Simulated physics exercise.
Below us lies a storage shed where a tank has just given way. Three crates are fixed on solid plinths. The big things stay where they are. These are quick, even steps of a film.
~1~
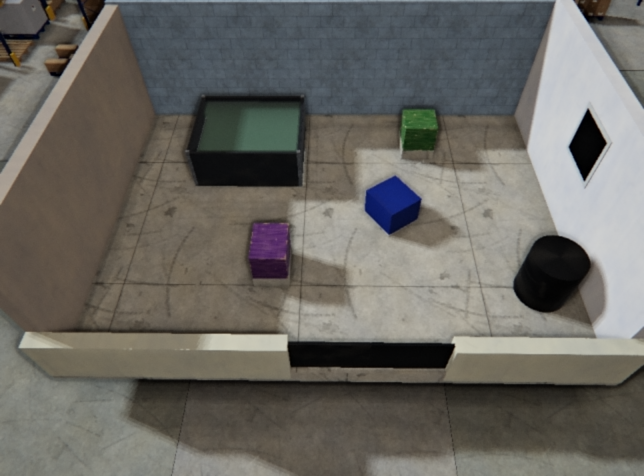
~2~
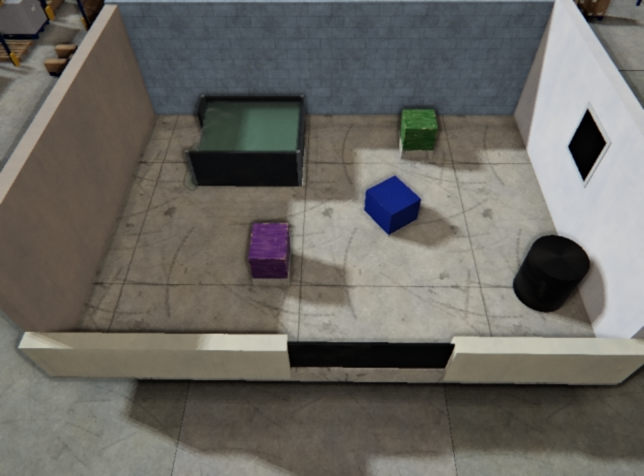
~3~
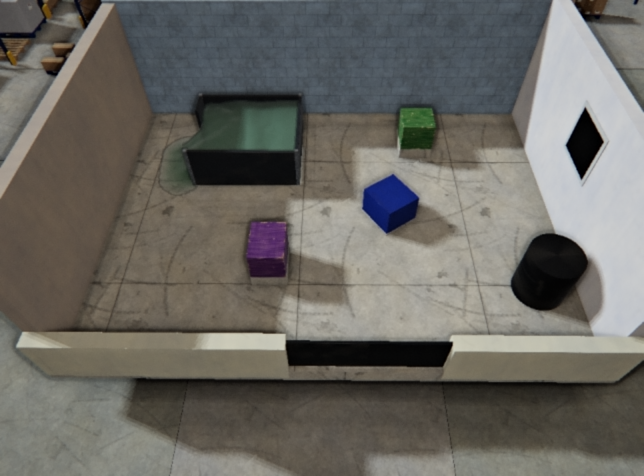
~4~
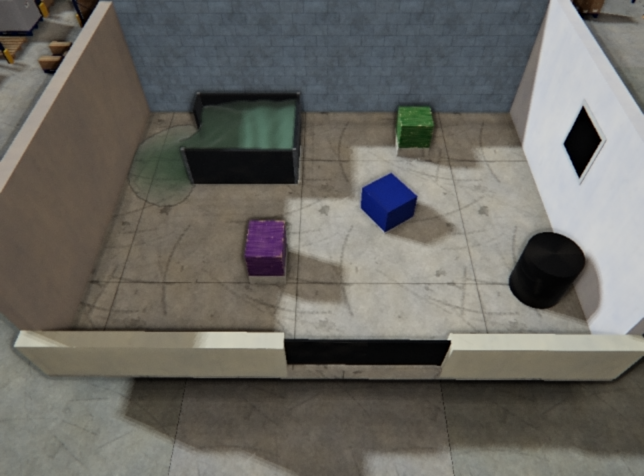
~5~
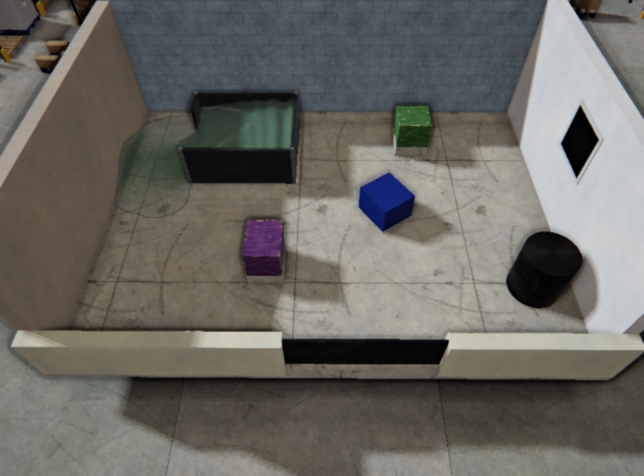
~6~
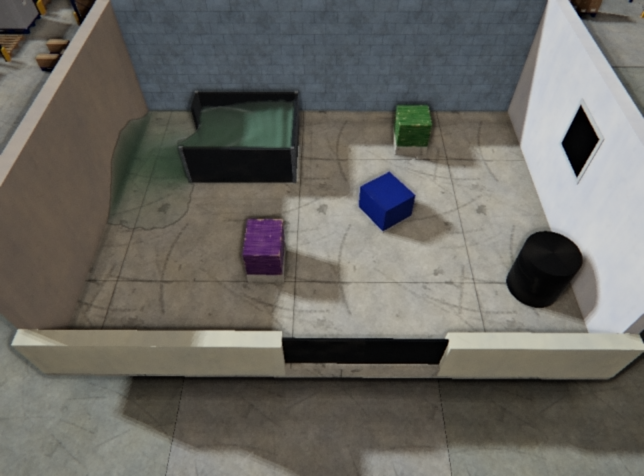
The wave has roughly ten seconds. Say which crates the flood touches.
The green crate stays dry; the blue crate gets wet; the purple crate stays dry.
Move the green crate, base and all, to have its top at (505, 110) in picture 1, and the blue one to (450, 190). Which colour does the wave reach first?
First comes the purple one.
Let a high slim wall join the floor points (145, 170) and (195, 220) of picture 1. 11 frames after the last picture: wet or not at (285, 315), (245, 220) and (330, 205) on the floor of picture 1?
In that order: Clear, awash, under water.
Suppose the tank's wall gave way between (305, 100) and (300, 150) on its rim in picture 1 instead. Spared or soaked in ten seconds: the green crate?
In short: Green crate is soaked.
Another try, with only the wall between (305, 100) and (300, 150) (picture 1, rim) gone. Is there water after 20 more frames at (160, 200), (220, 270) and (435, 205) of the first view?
In that order: Dry, dry, wet.
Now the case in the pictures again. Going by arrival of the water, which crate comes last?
I say the crate marked blue.
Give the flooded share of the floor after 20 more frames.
Near 45 in a hundred.
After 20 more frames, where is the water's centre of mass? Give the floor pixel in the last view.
At about (208, 189).
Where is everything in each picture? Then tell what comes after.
In the first picture, the tank at (249, 126) is whole and still.
In the second picture, the front is at (195, 188), out from the gap at (201, 155).
In the third picture, water pours out at (199, 154) and has run to (173, 145).
In the fourth picture, water pours out at (198, 154) and has run to (138, 149).
In the fifth picture, the front is at (116, 201), out from the gap at (195, 154).
In the sixth picture, the front is at (109, 219), out from the gap at (195, 153).
A moment on, water covers 15 % of the floor; the green crate not reached, the blue crate not reached, the purple crate not reached.
Next, water covers 25 % of the floor; the green crate not reached, the blue crate not reached, the purple crate not reached.
Then, water covers 45 % of the floor; the green crate water round its plinth, the blue crate not reached, the purple crate water round its plinth.
Later, water covers 80 % of the floor; the green crate water round its plinth, the blue crate water round its plinth, the purple crate water round its plinth.
In the end, water covers 100 % of the floor; the green crate stayed above the water, the blue crate was topped, the purple crate stayed above the water.
